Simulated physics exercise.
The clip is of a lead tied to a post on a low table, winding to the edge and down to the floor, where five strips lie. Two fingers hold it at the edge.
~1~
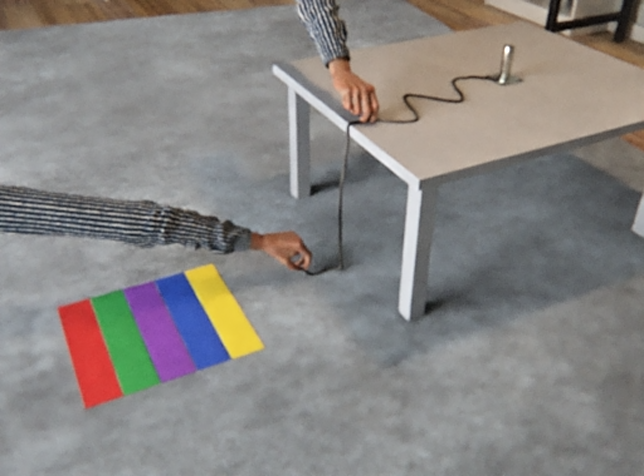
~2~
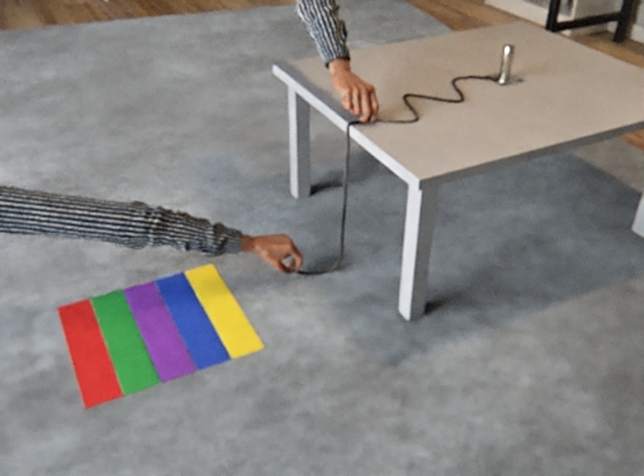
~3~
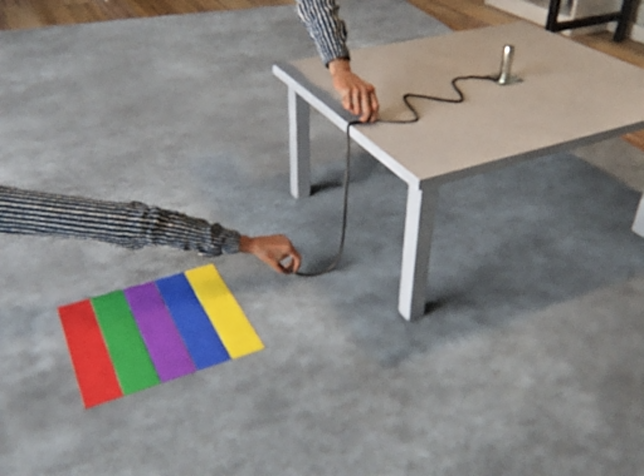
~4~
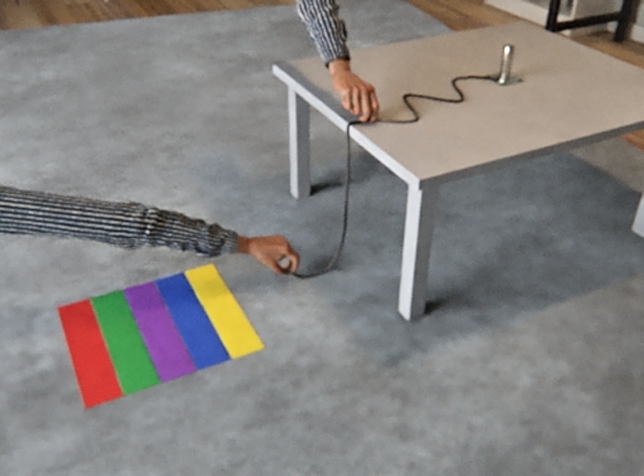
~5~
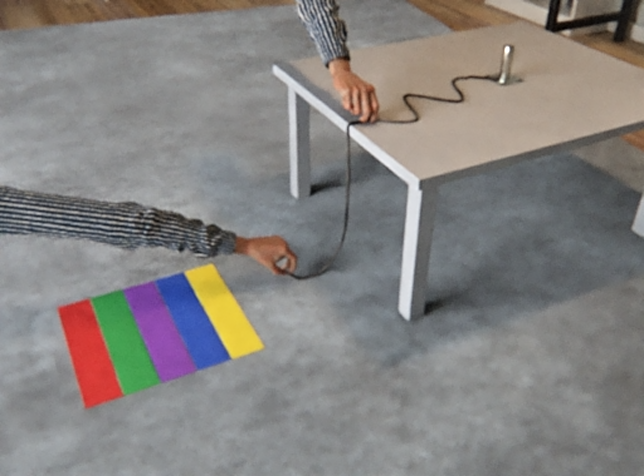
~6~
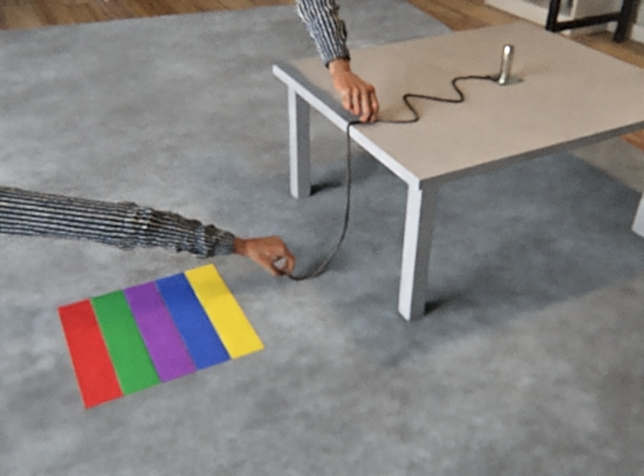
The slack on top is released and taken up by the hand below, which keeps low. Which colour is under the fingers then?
It halts on the red strip.
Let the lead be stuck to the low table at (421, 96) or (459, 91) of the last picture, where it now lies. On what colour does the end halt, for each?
Taking them in turn: Purple; green.
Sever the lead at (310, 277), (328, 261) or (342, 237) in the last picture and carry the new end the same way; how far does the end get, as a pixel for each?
Near (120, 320), (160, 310) and (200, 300).
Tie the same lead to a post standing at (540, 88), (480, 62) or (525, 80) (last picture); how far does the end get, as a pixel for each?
The places are (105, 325), (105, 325) and (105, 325).
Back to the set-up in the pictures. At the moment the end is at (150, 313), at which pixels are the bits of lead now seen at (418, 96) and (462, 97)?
About (385, 112), and the other about (429, 100).
Soon after, end near (150, 313); over purple.
After that, end near (108, 325); over green.
At the stop, end near (83, 333); over red. Over red.
